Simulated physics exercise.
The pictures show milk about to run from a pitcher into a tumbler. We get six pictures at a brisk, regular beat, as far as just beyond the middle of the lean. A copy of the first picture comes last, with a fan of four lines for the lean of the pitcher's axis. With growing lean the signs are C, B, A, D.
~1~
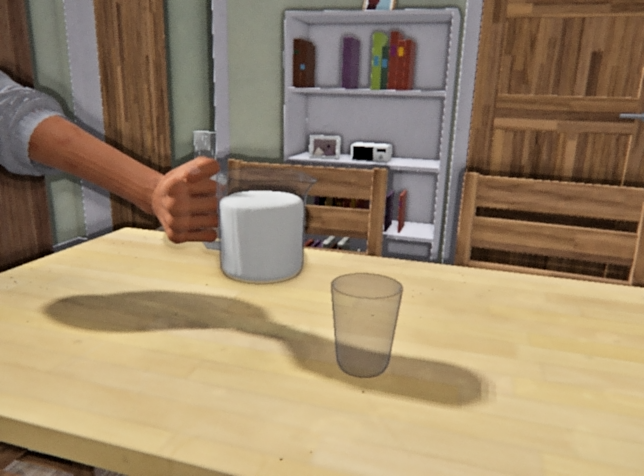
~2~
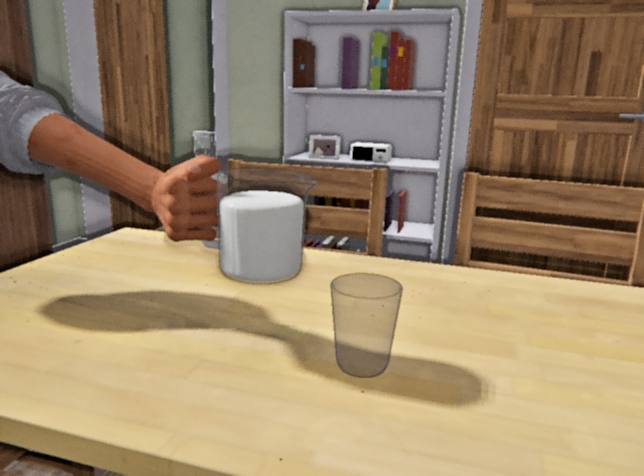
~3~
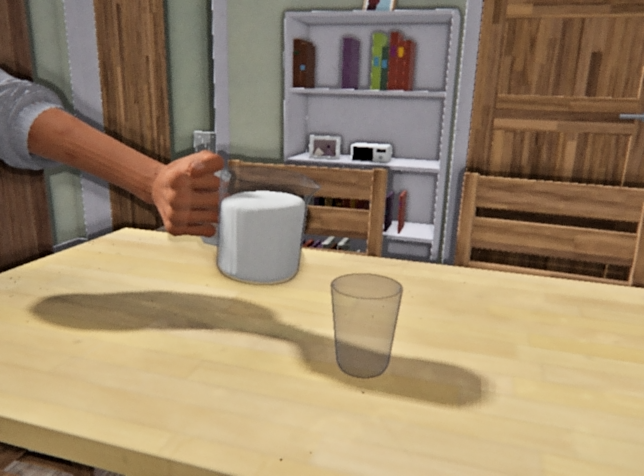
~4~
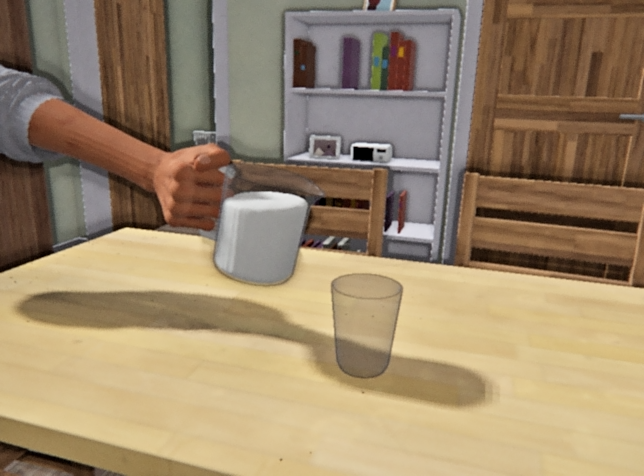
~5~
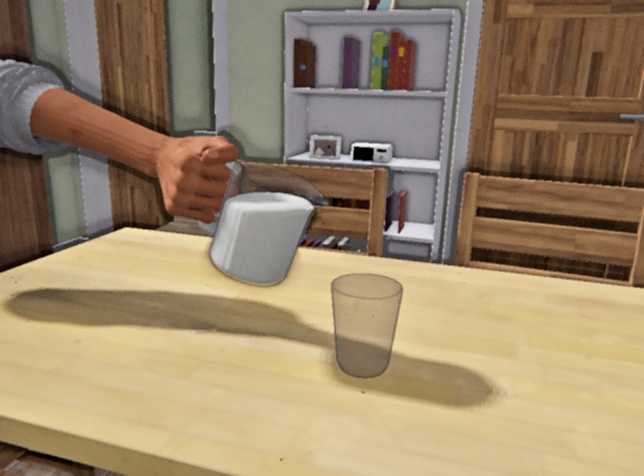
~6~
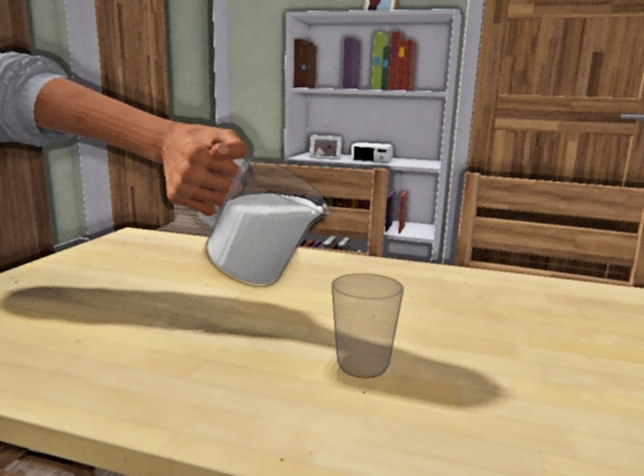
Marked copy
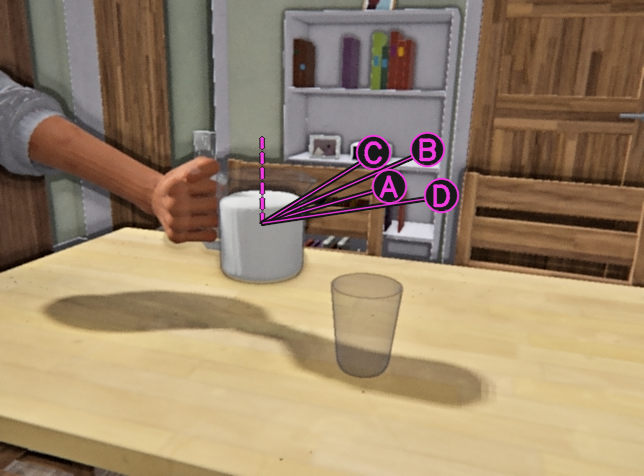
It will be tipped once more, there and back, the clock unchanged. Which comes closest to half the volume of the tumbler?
C is best.
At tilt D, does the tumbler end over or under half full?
Over half.
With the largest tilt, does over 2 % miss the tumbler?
Yes.
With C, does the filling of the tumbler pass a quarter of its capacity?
Yes, clearly.
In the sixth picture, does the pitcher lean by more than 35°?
No.
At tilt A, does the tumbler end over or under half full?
Over half.
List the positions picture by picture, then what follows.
The first picture shows upright, lip at (315, 181); rim of the tumbler round (367, 285); nothing has left yet.
The second picture shows upright, lip at (315, 182); nothing has left yet.
The third picture shows tipped about 6°, lip at (319, 187); nothing has left yet.
The fourth picture shows tipped about 12°, lip at (323, 194); nothing has left yet.
The fifth picture shows tipped about 19°, lip at (327, 204); nothing has left yet.
The sixth picture shows tipped about 27°, lip at (330, 214); nothing has left yet.
In magenta, A at (372, 191); B at (412, 157); C at (360, 163); D at (424, 199).
If A is chosen, the tumbler ends with about 92 % of what it can hold.
If B is chosen, the tumbler ends with about 72 % of what it can hold.
If C is chosen, the tumbler ends with about 50 % of what it can hold.
If D is chosen, the tumbler ends with about 94 % of what it can hold; 13 % of the milk is spilt.
